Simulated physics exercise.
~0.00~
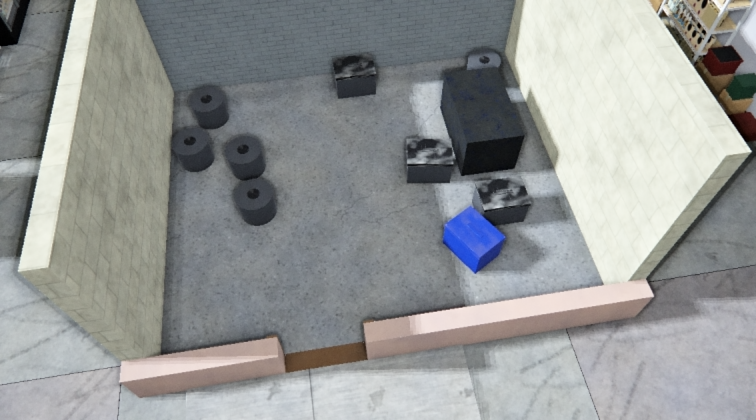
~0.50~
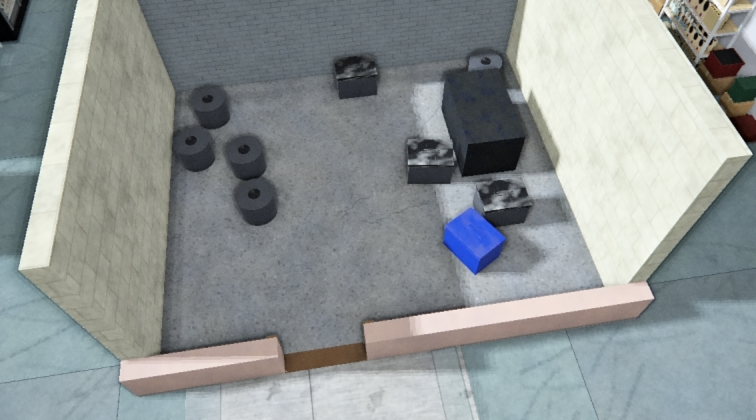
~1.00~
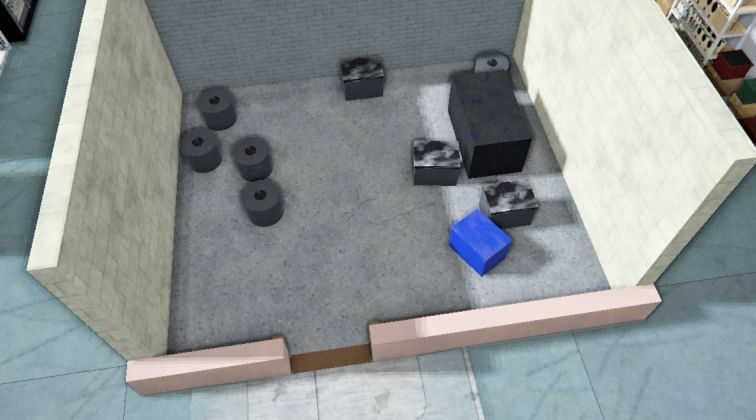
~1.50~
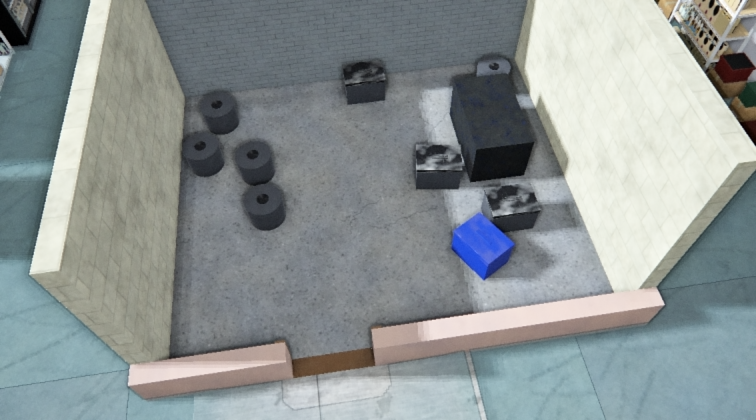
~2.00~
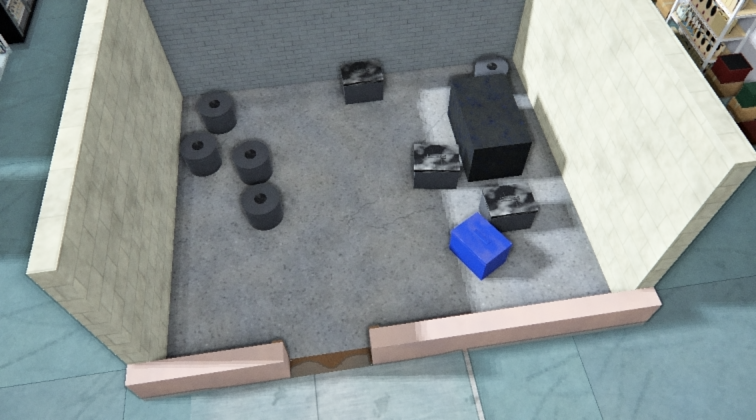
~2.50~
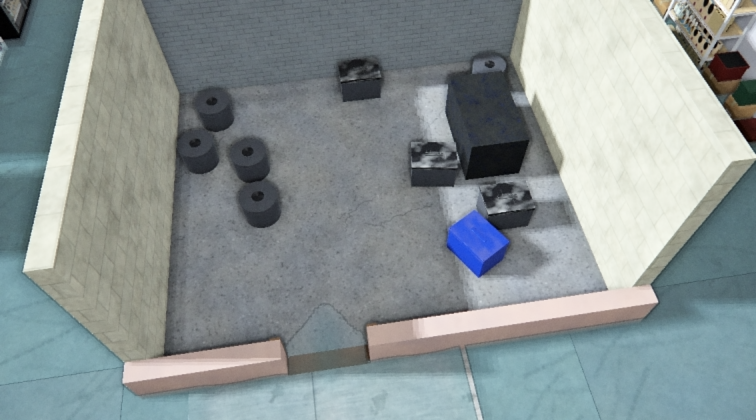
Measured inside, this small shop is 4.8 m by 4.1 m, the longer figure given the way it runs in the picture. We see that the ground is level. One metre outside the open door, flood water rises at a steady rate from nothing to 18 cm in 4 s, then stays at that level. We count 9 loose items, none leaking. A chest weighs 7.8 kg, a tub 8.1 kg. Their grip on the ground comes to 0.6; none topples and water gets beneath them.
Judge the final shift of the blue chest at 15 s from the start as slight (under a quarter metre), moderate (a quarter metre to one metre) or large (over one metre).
Slight.
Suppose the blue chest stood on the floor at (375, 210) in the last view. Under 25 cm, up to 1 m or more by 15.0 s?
I'd say it goes a long distance.
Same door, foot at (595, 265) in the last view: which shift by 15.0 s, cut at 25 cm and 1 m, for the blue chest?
Result for the blue chest: Large displacement.
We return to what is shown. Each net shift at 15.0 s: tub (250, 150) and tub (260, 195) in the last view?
Net displacement, in order: 250 cm; 200 cm.
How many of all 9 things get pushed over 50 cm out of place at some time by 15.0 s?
Tally: 6.
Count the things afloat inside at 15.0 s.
Answer: 9.
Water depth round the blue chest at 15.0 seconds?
I'd say around 4 cm.
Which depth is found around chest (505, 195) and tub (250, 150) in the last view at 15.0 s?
4 and 9 cm.
After 3.5 s the blue chest is near (479, 235), 0.0 m from its start, aground; 0 afloat.
After 6.8 s the blue chest is near (479, 235), 0.0 m from its start, aground; 0 afloat.
After 11.0 s the blue chest is near (479, 235), 0.0 m from its start, aground; 6 afloat.
After 15.0 s the blue chest is near (478, 238), 0.0 m from its start, afloat; 9 afloat.
